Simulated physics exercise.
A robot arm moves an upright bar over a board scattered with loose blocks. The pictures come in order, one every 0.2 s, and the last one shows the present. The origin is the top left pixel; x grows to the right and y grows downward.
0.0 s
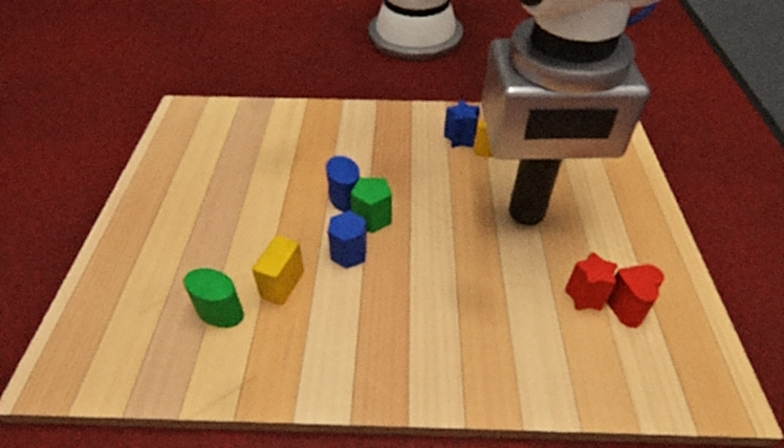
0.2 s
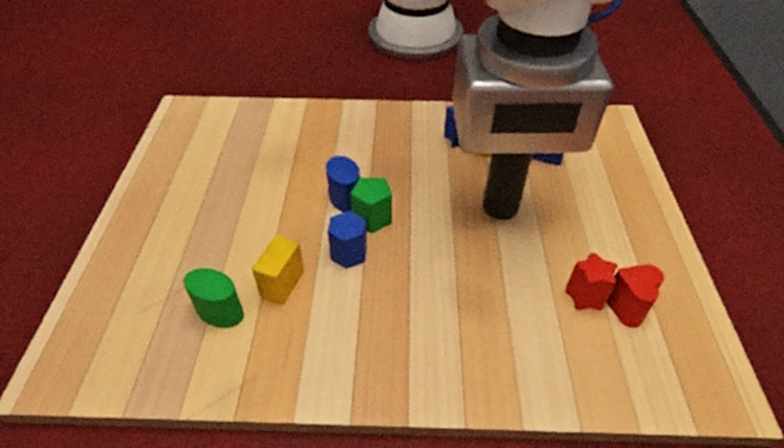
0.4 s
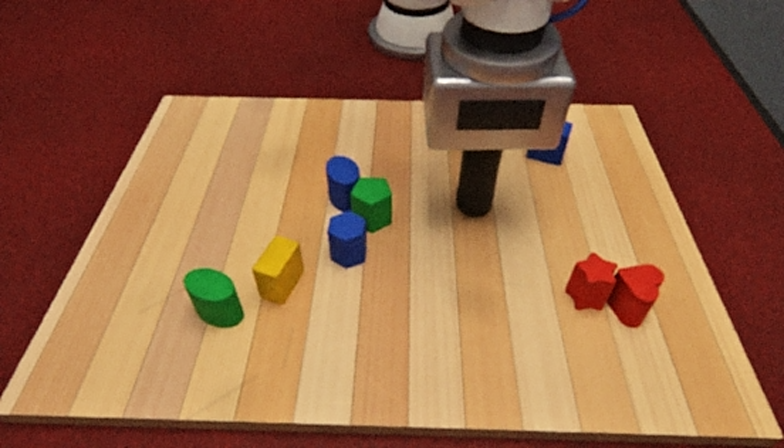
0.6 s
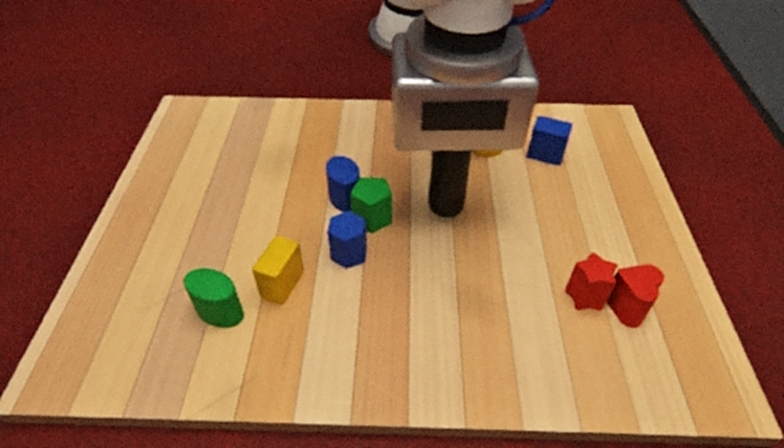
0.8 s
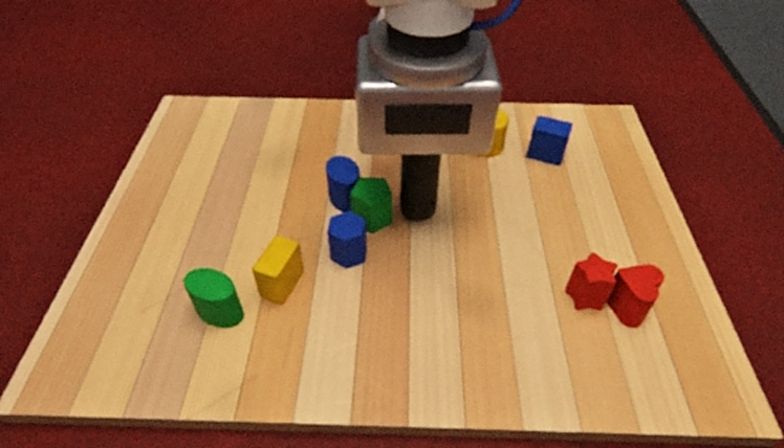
On a wooden board, a robot arm moves its upright bar left between loose blocks.
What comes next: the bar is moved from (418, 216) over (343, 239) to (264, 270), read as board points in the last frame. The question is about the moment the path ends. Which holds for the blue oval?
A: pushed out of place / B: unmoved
The one that fits is A, pushed out of place.
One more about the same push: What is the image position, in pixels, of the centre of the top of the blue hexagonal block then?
Put as a pixel place, it's (323, 247).
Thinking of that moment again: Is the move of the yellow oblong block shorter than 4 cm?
Yes
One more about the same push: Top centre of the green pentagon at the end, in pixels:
My best guess is (309, 191).
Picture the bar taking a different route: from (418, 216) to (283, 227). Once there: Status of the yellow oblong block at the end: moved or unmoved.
Same place.
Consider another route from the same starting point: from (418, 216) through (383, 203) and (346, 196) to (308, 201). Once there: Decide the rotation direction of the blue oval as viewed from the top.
Seen from above, its turn is clockwise.
On the path given first. One third of the way, bar (367, 224); blue oval (330, 165), turned 35° clockwise; green pentagon (330, 193), turned 50° clockwise.
Two thirds of the way, bar (316, 241); blue oval (328, 164), turned 45° clockwise; blue hexagonal block (323, 246), turned 55° anticlockwise; green pentagon (309, 191), turned 75° clockwise.
At the end, bar (262, 263); yellow oblong block (253, 277), turned 35° anticlockwise; blue oval (328, 164), turned 45° clockwise; blue hexagonal block (323, 247), turned 60° anticlockwise; green pentagon (309, 191), turned 75° clockwise.
